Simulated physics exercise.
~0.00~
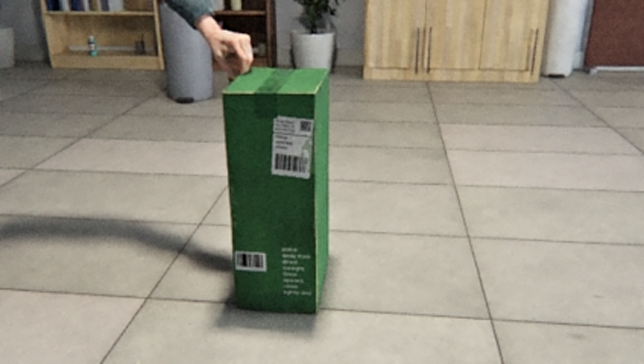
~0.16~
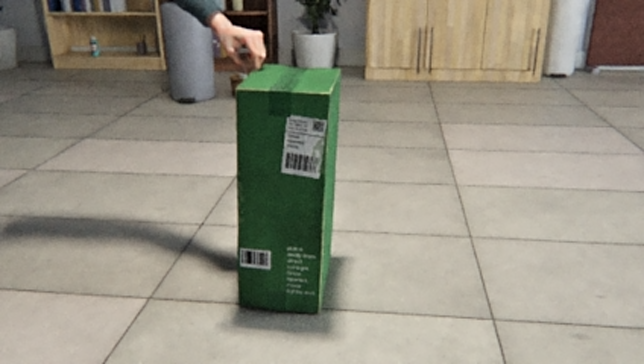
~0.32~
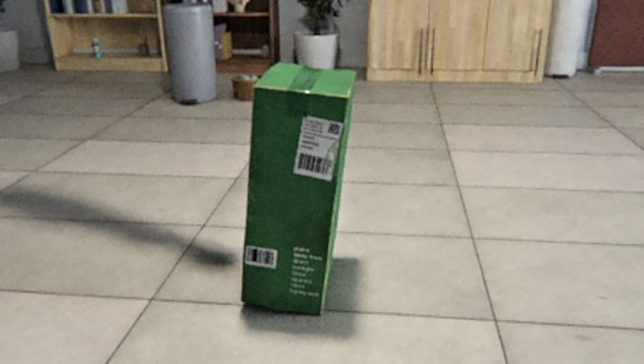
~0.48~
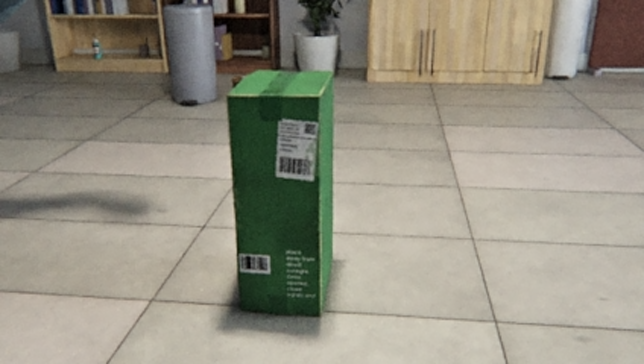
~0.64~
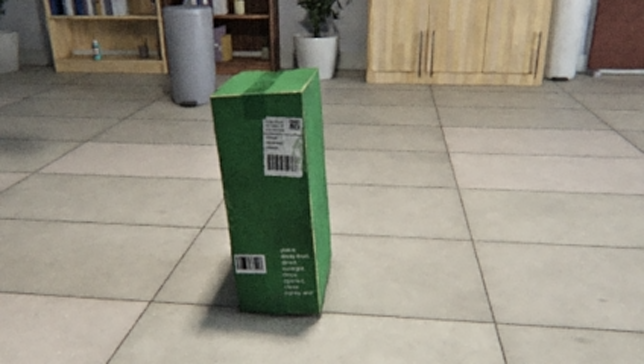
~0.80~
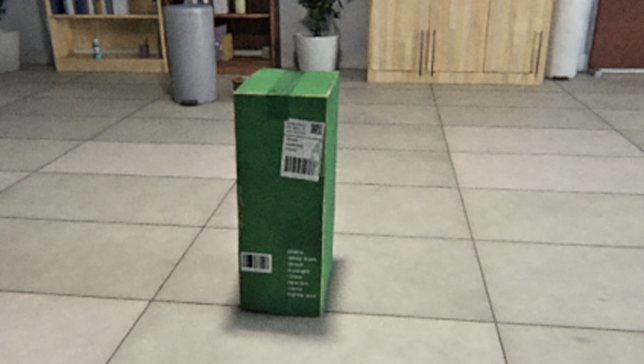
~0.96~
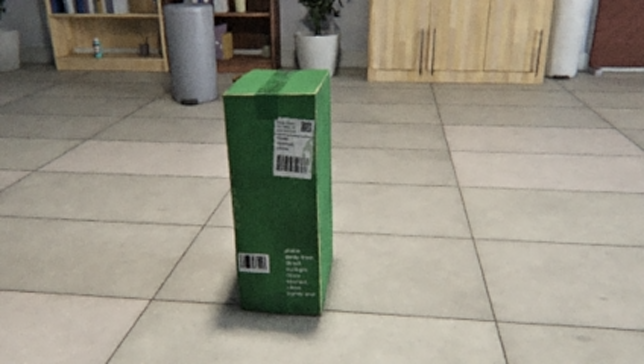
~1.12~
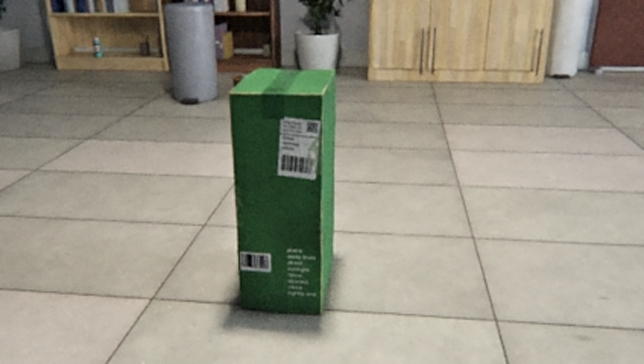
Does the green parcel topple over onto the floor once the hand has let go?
No, the green parcel rocks from side to side and comes back to stand upright on its base.
